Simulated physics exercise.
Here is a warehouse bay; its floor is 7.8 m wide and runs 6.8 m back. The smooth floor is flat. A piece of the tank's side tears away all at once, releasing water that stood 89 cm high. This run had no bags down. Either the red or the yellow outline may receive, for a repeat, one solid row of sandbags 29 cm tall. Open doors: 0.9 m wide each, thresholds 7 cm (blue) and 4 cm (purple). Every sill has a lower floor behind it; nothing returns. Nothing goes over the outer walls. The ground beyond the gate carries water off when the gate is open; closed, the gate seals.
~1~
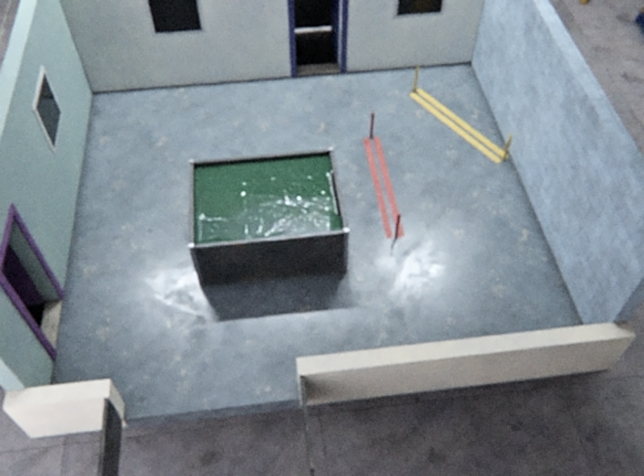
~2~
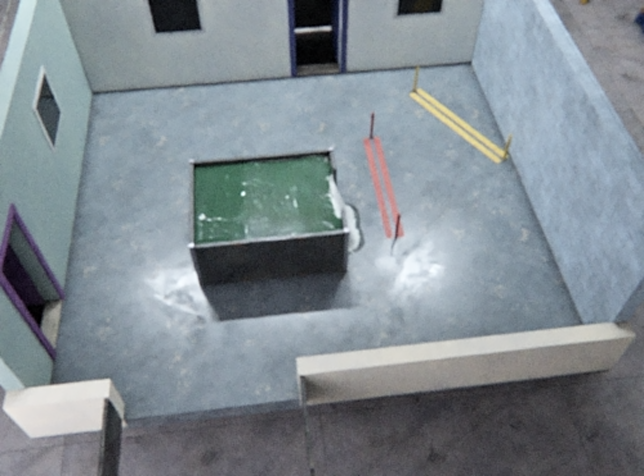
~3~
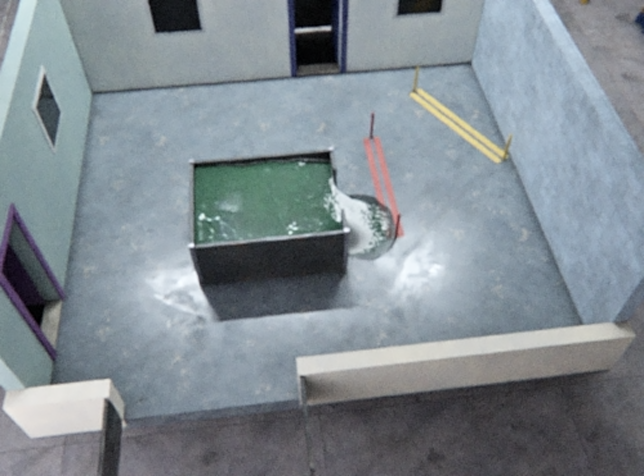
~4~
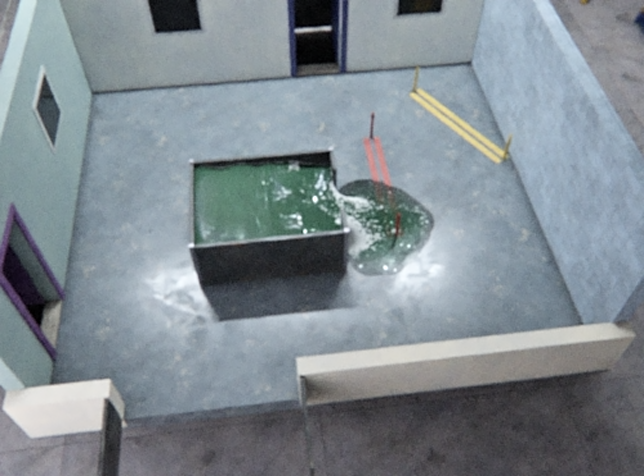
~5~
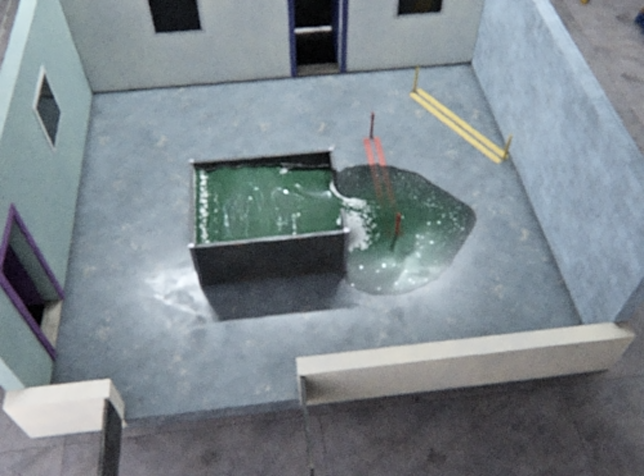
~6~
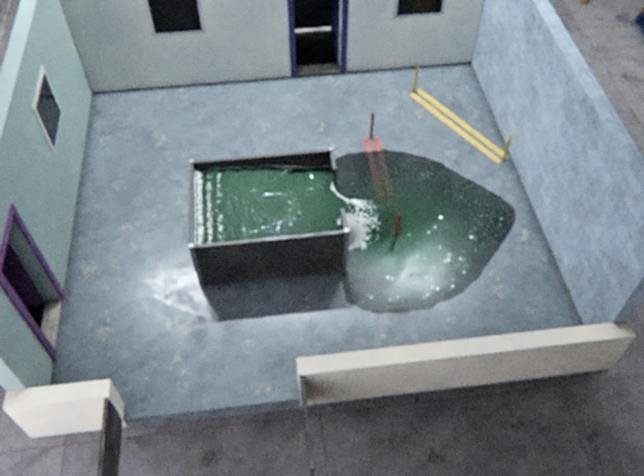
Green water pours from the right side of a dark tank and spreads across the floor.
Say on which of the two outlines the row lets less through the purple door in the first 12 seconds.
Less gets through with the row on the red outline.
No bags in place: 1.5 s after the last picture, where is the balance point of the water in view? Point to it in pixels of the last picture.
Close to (357, 226) in the last picture.
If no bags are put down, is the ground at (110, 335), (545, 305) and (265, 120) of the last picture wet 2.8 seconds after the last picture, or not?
Bone dry, soaked, bone dry.
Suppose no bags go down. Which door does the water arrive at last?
Final door reached: Purple.
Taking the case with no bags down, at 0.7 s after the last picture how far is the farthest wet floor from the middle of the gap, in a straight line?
Straight-line distance: Near 4.0 m.
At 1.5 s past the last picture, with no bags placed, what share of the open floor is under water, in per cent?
Wet share: Near 30 %.
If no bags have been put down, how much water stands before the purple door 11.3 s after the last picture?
About 7.5 cm deep.
Then, 0.7 s after the last picture water covers 30 % of the floor and is deepest (47 cm) near (346, 226) in the run without bags; in at the purple door, 0 L with no bags, 0 L with the row on red, 0 L on yellow.
Then, 1.5 s after the last picture water covers 30 % of the floor and is deepest (41 cm) near (573, 328) in the run without bags; in at the purple door, 0 L with no bags, 0 L with the row on red, 0 L on yellow.
Then, 2.8 s after the last picture water covers 35 % of the floor and is deepest (28 cm) near (346, 226) in the run without bags; in at the purple door, 0 L with no bags, 0 L with the row on red, 0 L on yellow.
Then, 6.3 s after the last picture water covers 90 % of the floor and is deepest (15 cm) near (455, 65) in the run without bags; in at the purple door, 18 L with no bags, 0 L with the row on red, 36 L on yellow.
Then, 11.3 s after the last picture water covers 100 % of the floor and is deepest (12 cm) near (182, 234) in the run without bags; in at the purple door, 98 L with no bags, 20 L with the row on red, 159 L on yellow.
